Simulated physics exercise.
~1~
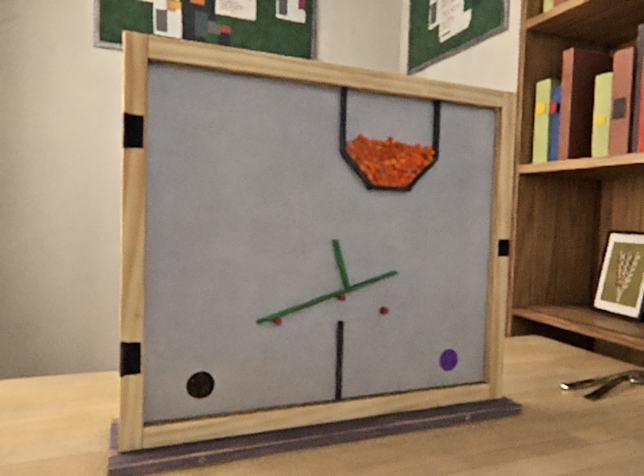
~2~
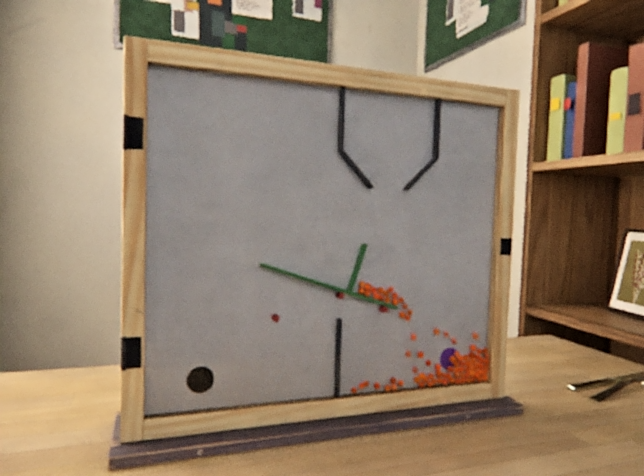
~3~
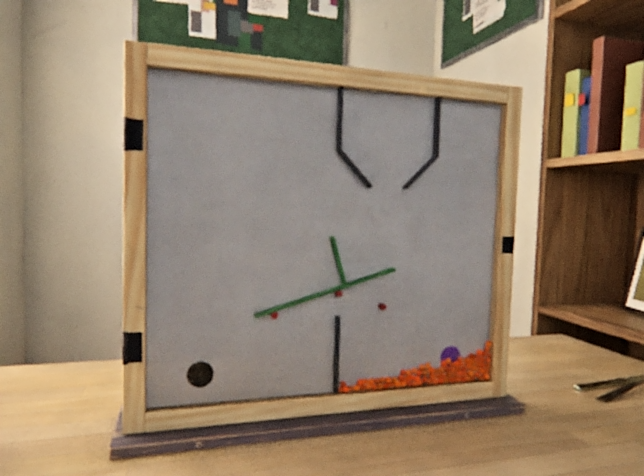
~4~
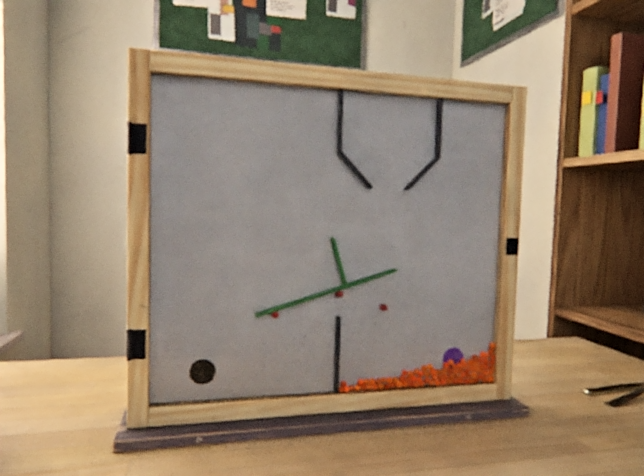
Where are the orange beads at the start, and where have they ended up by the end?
At the start the orange beads sit in the hopper at the top of the chute. By the end they lie heaped in the bottom right bin, around the purple dot.
Framed see-through chute dropping orange beads onto a green tray, which tips right, spills them into the purple-dotted bin and rocks back.
